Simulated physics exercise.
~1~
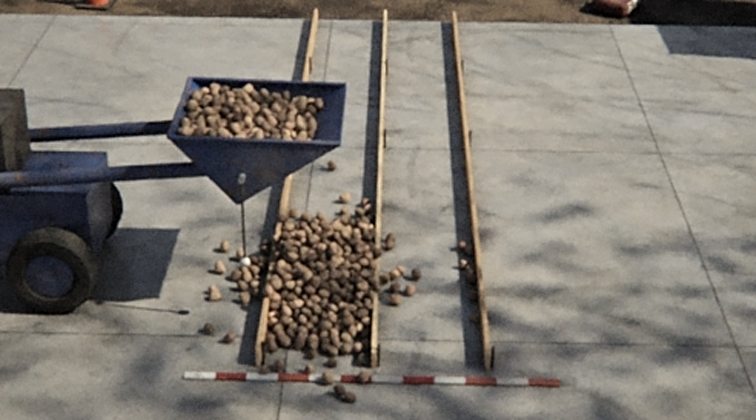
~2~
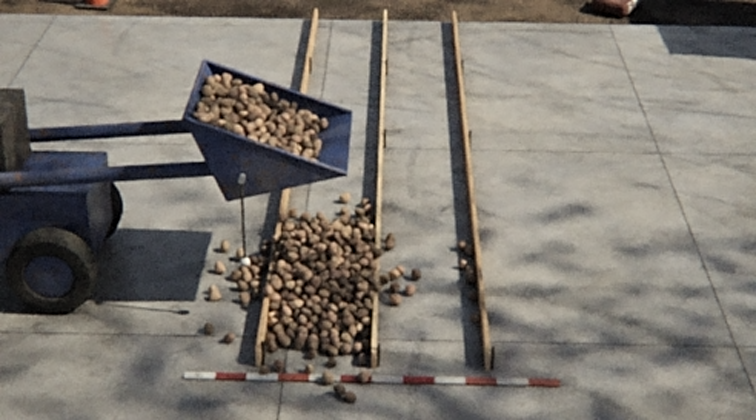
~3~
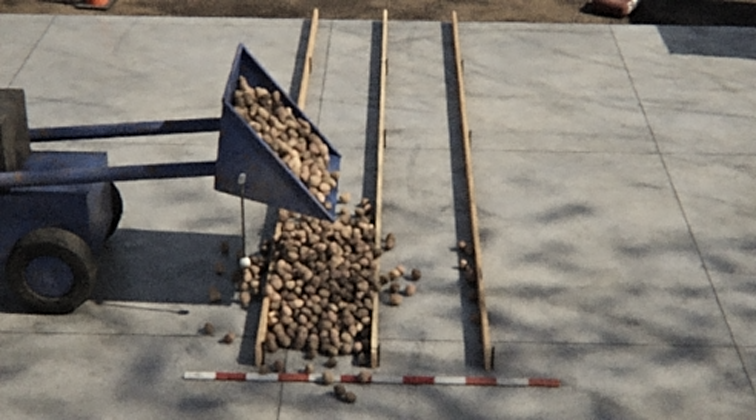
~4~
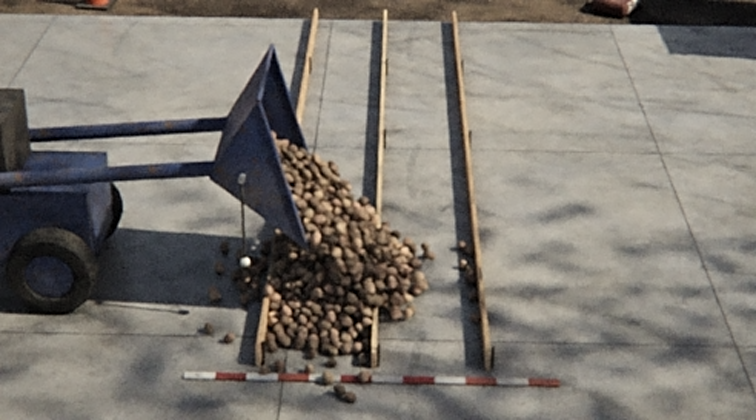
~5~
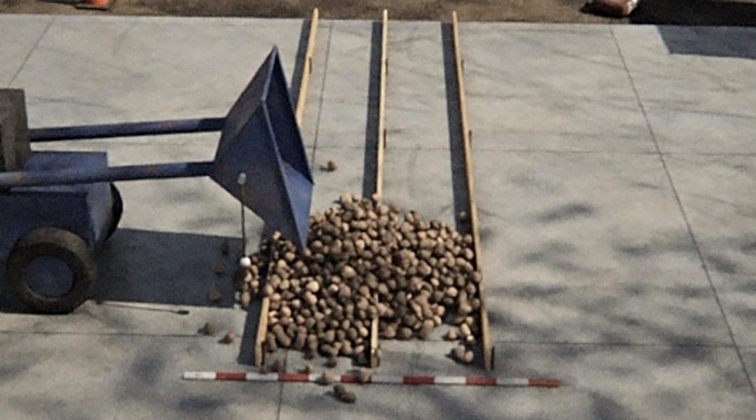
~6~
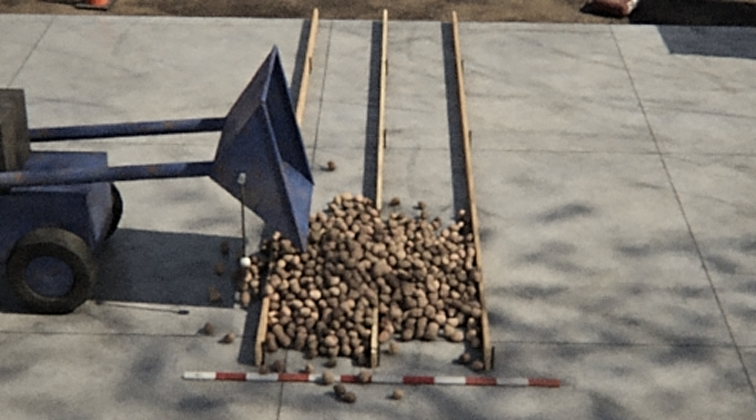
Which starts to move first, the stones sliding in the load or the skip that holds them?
The skip starts to move first, tipping down to the right, and the stones begin to slide only after it has tilted further.
